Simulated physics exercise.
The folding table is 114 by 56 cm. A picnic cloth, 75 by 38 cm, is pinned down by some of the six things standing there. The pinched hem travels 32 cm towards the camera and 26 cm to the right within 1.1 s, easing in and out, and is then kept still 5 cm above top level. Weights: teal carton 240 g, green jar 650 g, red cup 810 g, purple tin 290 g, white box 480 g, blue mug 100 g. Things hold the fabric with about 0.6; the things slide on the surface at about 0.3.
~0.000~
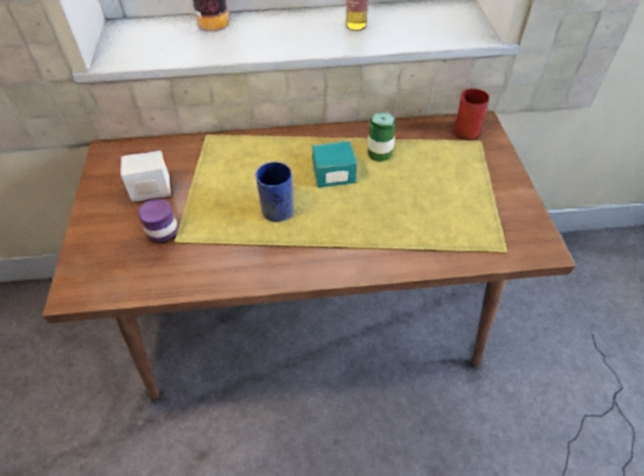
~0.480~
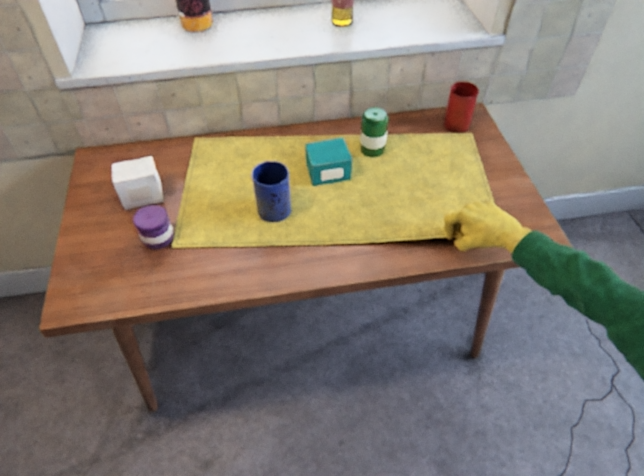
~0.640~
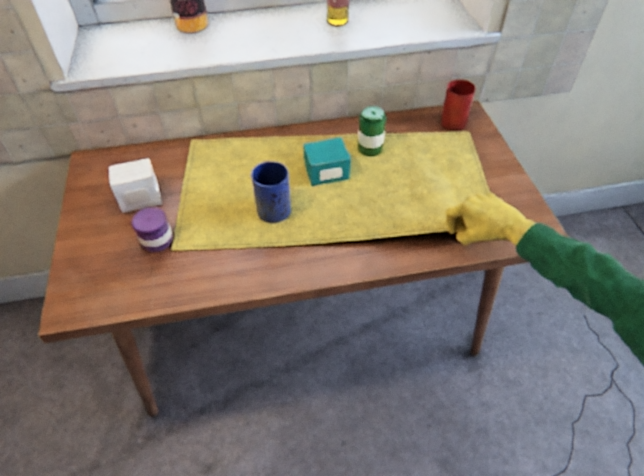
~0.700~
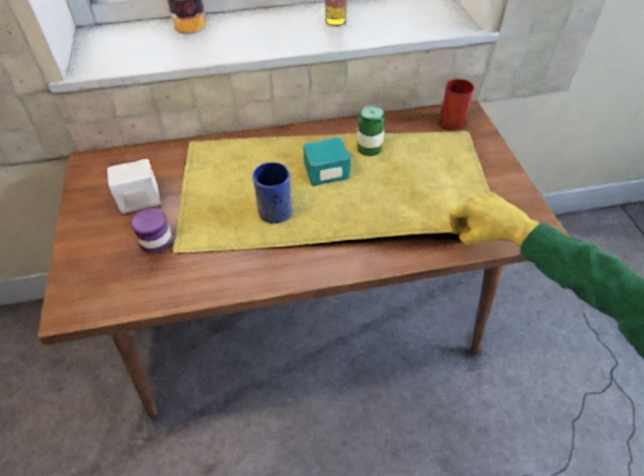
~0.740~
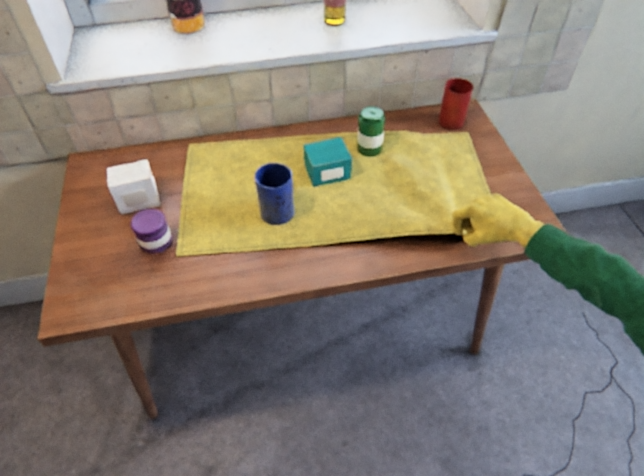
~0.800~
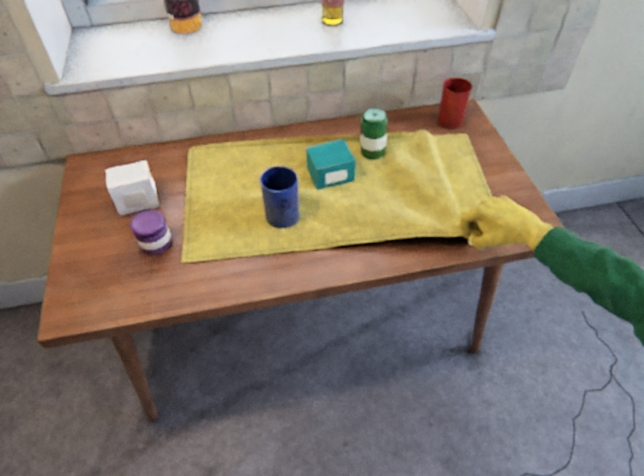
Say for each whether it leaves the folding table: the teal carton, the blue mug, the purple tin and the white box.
The teal carton falls off, the blue mug drops off, the purple tin remains up there, the white box remains up there.
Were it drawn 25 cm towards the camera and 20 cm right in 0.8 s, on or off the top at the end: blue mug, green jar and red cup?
In that case: Blue mug falls off, green jar stays up, red cup stays on.
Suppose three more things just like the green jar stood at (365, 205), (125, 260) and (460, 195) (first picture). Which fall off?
In that order: Falls off, remains, falls off.
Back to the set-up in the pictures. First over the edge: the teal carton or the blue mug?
First goes the blue one.
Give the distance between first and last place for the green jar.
About: Green jar off the top.
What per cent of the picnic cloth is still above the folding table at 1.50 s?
About 40 per cent.
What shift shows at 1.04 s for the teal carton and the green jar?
About: Teal carton 15 cm, green jar 15 cm.
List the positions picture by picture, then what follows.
In the first frame, teal carton (334, 154); blue mug (274, 174); purple tin (155, 210); white box (141, 163); picnic cloth corners (206, 136) (481, 142) (507, 252).
In the second frame, picnic cloth corners (195, 139); grip (452, 238).
In the third frame, picnic cloth corners (192, 140); grip (455, 231).
In the fourth frame, picnic cloth corners (174, 253) (190, 142); grip (458, 232).
In the fifth frame, blue mug (273, 175); picnic cloth corners (177, 256) (189, 144); grip (462, 233).
In the sixth frame, teal carton (331, 153); blue mug (279, 179); purple tin (147, 221); white box (127, 174); picnic cloth corners (182, 263) (190, 149) (467, 134); grip (469, 236).
After 1.0 s, 95 % of the picnic cloth is still over the top; blue mug 16 cm off its start, teal carton 15 cm off its start, green jar 13 cm off its start.
After 1.3 s, 65 % of the picnic cloth is still over the top; blue mug 30 cm off its start, teal carton 28 cm off its start, green jar 26 cm off its start.
After 1.5 s, 40 % of the picnic cloth is still over the top; blue mug over the edge, teal carton 40 cm off its start at (462, 239), green jar 37 cm off its start at (503, 186).
After 1.7 s, 20 % of the picnic cloth is still over the top; blue mug over the edge, teal carton over the edge, green jar 44 cm off its start.
After 3.3 s, 5 % of the picnic cloth is still over the top; teal carton over the edge, blue mug over the edge, white box 0 cm off its start at (127, 174), purple tin 0 cm off its start at (147, 221).
